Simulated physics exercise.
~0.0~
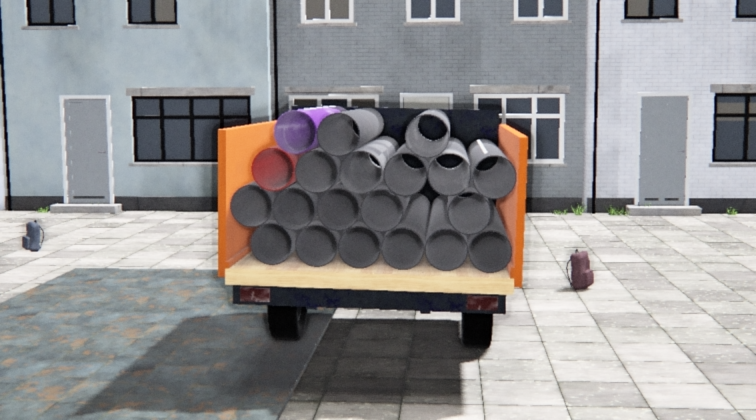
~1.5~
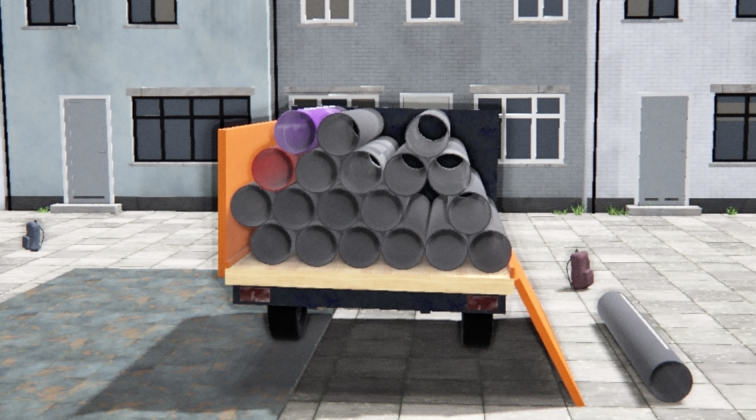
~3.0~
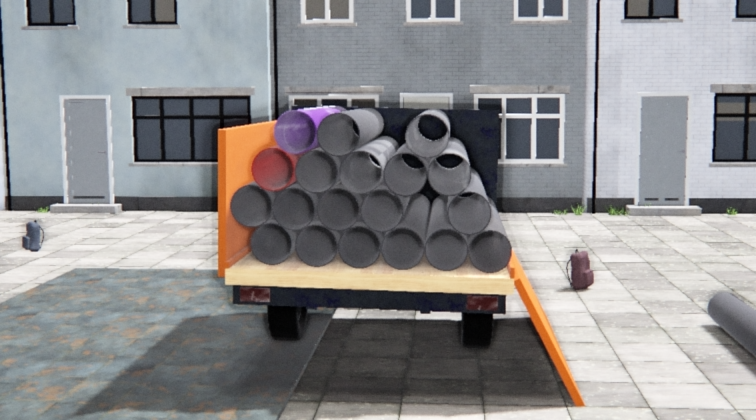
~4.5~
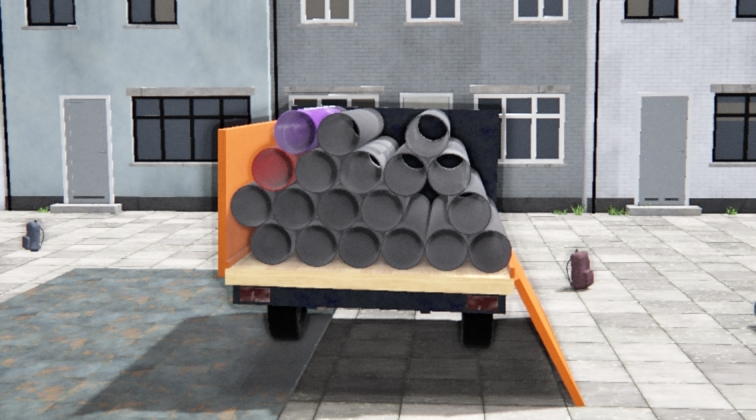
The orange board on the right side of a loaded trailer swung down, and one gray pipe dropped to the paving and rolled away out of sight to the right, while the rest, including the red and purple ones, stayed stacked aboard.
